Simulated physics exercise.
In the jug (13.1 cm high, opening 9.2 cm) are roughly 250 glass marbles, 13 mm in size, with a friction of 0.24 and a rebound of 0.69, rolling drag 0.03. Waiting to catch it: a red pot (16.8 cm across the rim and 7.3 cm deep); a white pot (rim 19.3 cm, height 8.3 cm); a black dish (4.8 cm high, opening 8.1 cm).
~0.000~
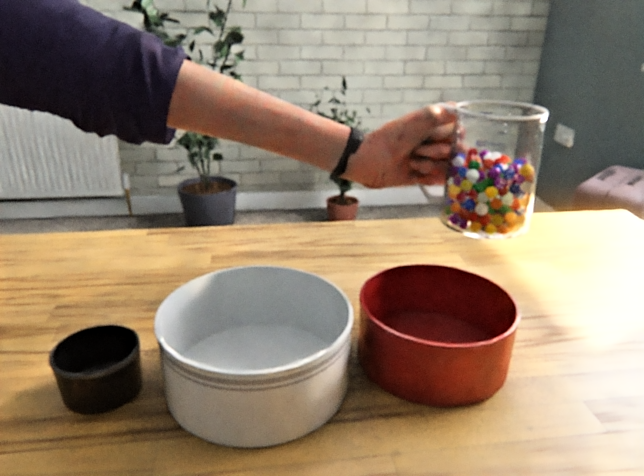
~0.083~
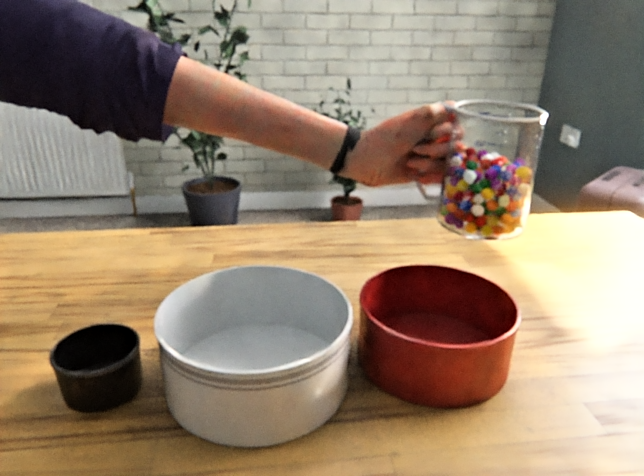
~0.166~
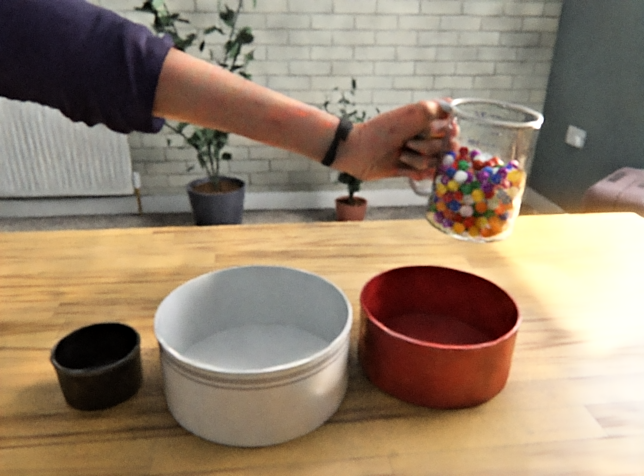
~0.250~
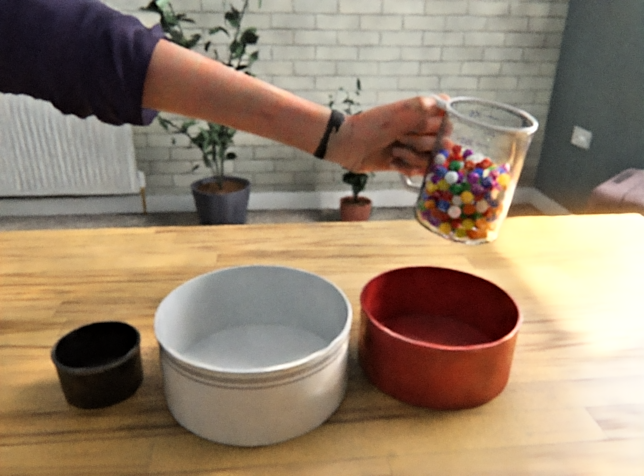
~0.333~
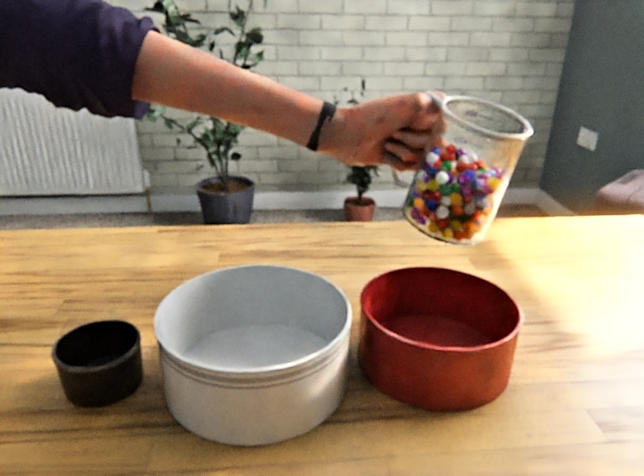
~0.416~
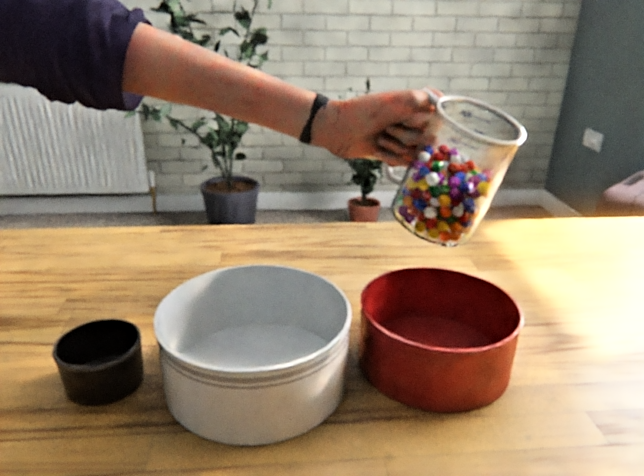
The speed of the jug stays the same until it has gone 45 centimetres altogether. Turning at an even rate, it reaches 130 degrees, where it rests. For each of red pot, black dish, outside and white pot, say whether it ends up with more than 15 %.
Red pot: Not more, black dish: Not more, outside: Not more, white pot: More.
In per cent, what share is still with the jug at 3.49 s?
About 0 per cent.
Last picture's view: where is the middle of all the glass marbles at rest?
Close to pixel (267, 374) of the final picture.
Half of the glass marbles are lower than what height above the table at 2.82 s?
Height estimate: Near 2 cm.
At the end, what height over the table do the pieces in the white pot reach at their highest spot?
3.5 cm.
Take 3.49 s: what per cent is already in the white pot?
It'd be close to 100 per cent by then.
After 1.34 s, tilt 71 degrees; jug 100 %; middle of all pieces near (326, 180).
After 2.11 s, tilt 114 degrees; jug 60 %, white pot 35 %, in the air 5 %; middle of all pieces near (264, 246).
After 2.82 s, tilt 130 degrees; white pot 100 %; middle of all pieces near (264, 370).
After 3.49 s, tilt 130 degrees; white pot 100 %; middle of all pieces near (263, 370).
In the end, at 3.7 s, jug 0 %, white pot 100 %, black dish 0 %, red pot 0 %, outside 0 %.
